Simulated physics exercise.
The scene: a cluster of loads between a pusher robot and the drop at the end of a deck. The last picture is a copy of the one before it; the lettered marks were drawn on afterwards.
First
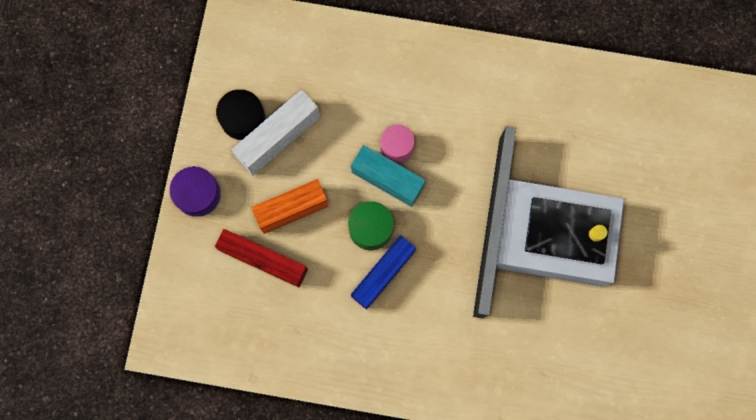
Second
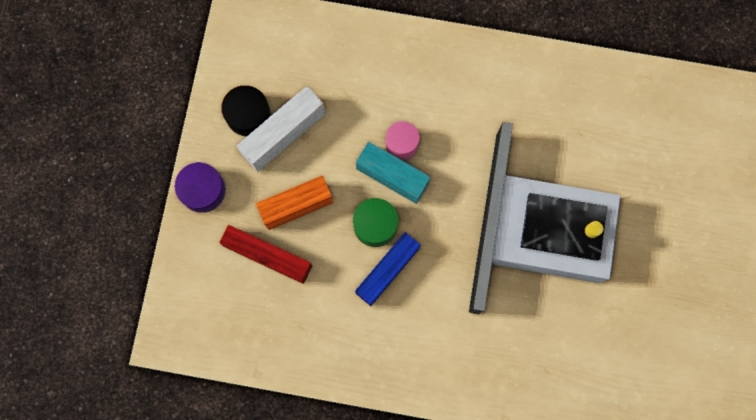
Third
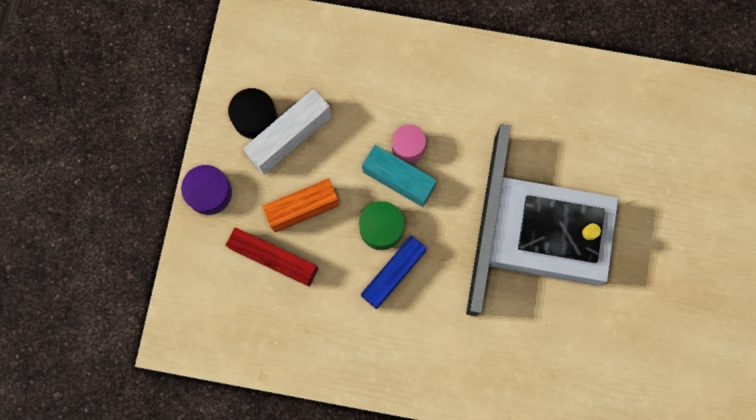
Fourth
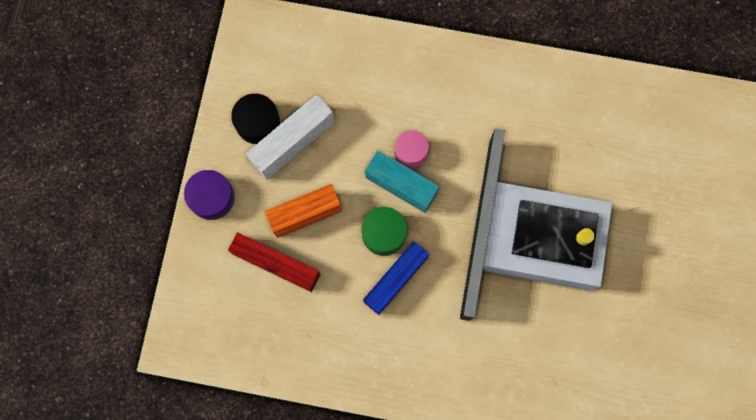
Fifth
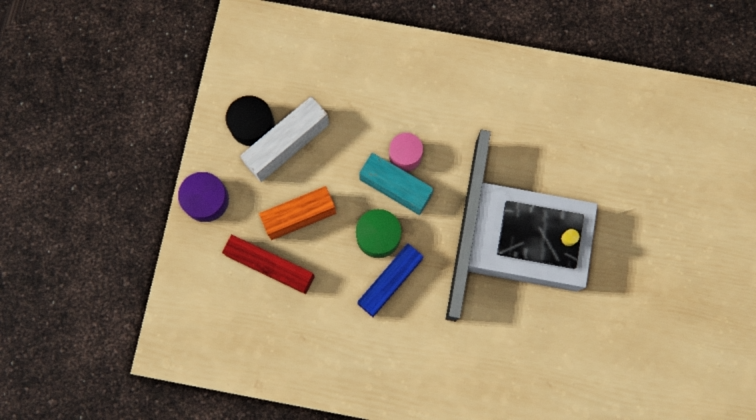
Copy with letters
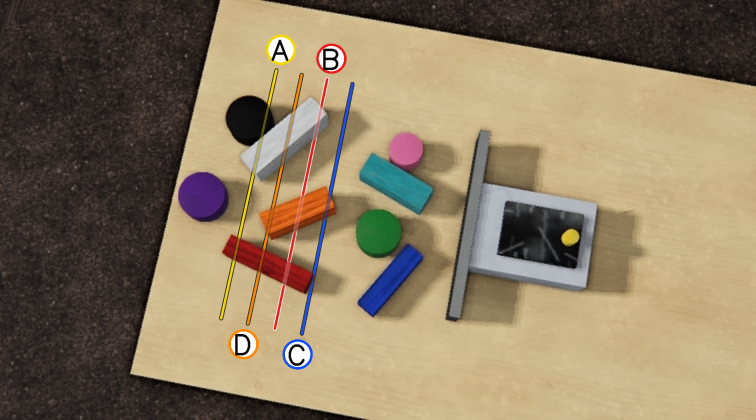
On a pale wooden deck above dark, rough ground, a grey wheel-less-looking machine with a wide flat blade sits right of a loose cluster of coloured bars and round canisters. The view shifts slightly as the machine edges left, narrowing the gap, while the pieces keep their arrangement.
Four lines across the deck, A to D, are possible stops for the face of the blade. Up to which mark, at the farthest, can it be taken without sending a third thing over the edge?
Up to line A.
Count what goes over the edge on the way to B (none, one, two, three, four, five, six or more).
In all, none.
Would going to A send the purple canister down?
Yes.
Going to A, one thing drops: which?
It is the purple canister.
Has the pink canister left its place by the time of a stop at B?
Yes.
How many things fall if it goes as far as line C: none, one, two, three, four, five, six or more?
By then, none.
On the marked copy, A at (250, 191); B at (302, 200); C at (328, 205); D at (276, 195).
Following A. Soon after the start, robot (453, 218); blue stick (360, 283); pink canister (379, 148).
Later, robot (371, 204); black canister (224, 99); white bar (249, 120).
In the end, robot (311, 192); purple canister over the edge; black canister (206, 76); one fallen.
As for the rest, B is within the limit but short; C is within the limit but short; D is within the limit but short.
